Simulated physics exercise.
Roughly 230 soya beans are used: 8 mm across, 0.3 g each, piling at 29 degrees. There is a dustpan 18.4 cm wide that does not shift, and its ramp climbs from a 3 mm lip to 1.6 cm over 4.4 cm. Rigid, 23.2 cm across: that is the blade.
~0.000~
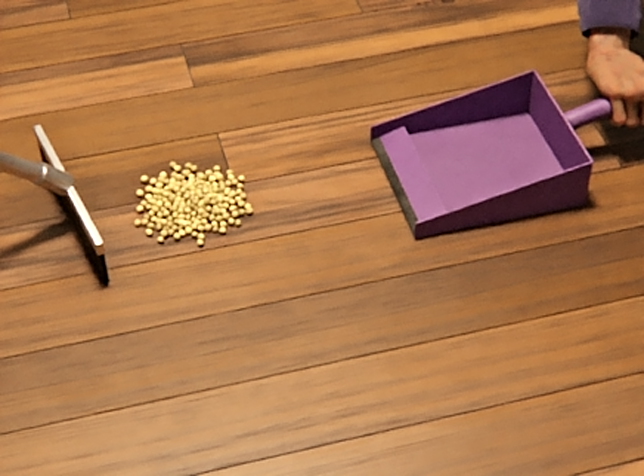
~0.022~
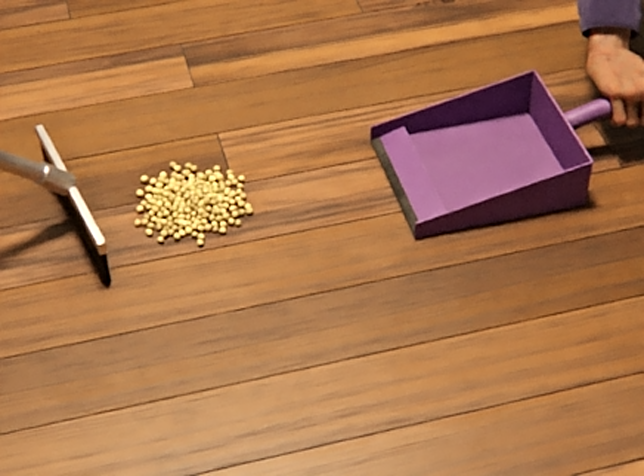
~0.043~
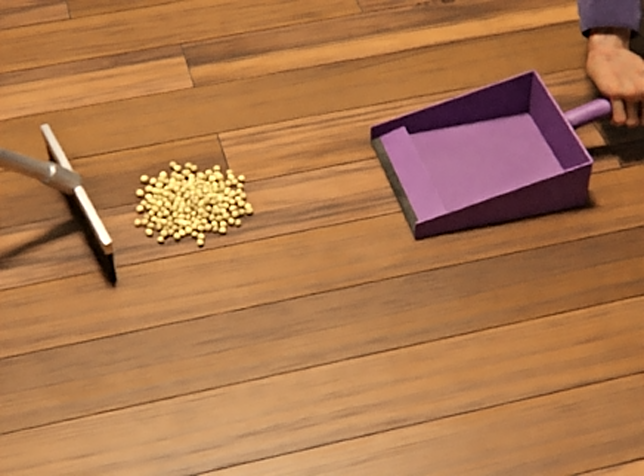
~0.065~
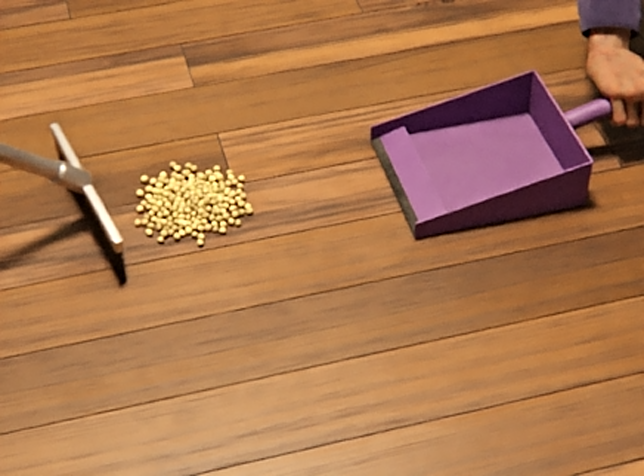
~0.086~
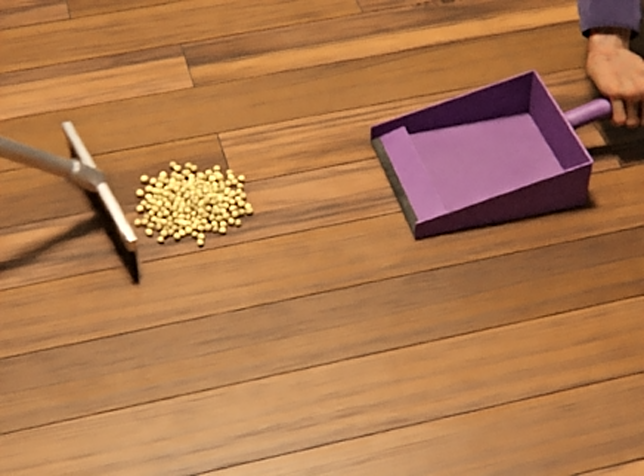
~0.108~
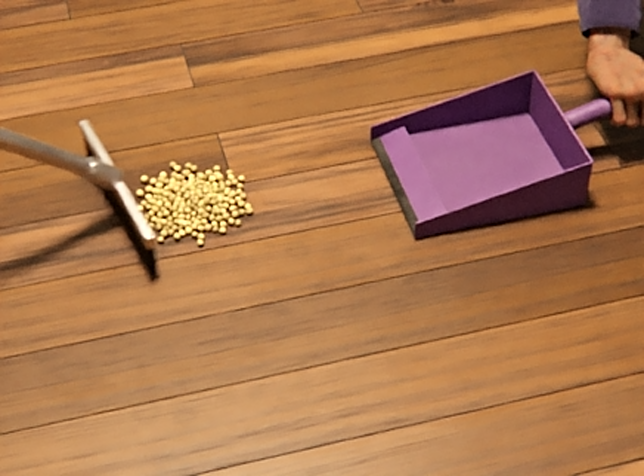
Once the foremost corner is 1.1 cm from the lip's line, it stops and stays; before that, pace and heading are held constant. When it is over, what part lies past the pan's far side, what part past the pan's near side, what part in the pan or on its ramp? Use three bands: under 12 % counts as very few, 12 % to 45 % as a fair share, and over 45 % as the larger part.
Past the pan's far side: A fair share; past the pan's near side: Very few; in the pan or on its ramp: A fair share.
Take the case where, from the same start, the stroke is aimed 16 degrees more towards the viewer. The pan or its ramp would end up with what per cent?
Pan plus ramp: Some 10 %.
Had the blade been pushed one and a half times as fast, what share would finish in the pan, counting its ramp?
In that case roughly 35 percent.
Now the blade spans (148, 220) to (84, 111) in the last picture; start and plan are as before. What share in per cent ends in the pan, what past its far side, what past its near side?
Split: Pan = 0, far = 60, near = 10.
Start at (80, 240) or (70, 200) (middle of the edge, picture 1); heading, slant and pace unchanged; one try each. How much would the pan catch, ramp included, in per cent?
Close to 20 in a hundred, then close to 25 in a hundred.
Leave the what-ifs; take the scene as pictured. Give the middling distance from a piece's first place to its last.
That distance is close to 28 cm.
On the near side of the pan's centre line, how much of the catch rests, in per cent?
I'd say near 40 per cent.
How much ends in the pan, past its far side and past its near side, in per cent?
So it's far side at 35 percent, near side at 5 percent, and the pan at 25 percent.
After 0.27 s, middle of the blade 18 cm from the lip; 0 % over the lip, far side 20 %, near side 0 %.
After 0.37 s, middle of the blade 8 cm from the lip; 0 % over the lip, far side 30 %, near side 5 %.
After 0.61 s, middle of the blade 3 cm from the lip; 25 % over the lip, far side 35 %, near side 5 %.
By 1.7 s all is still; far side 35 %, near side 5 %, pan 25 %, in front of the lip or behind the blade 40 %.
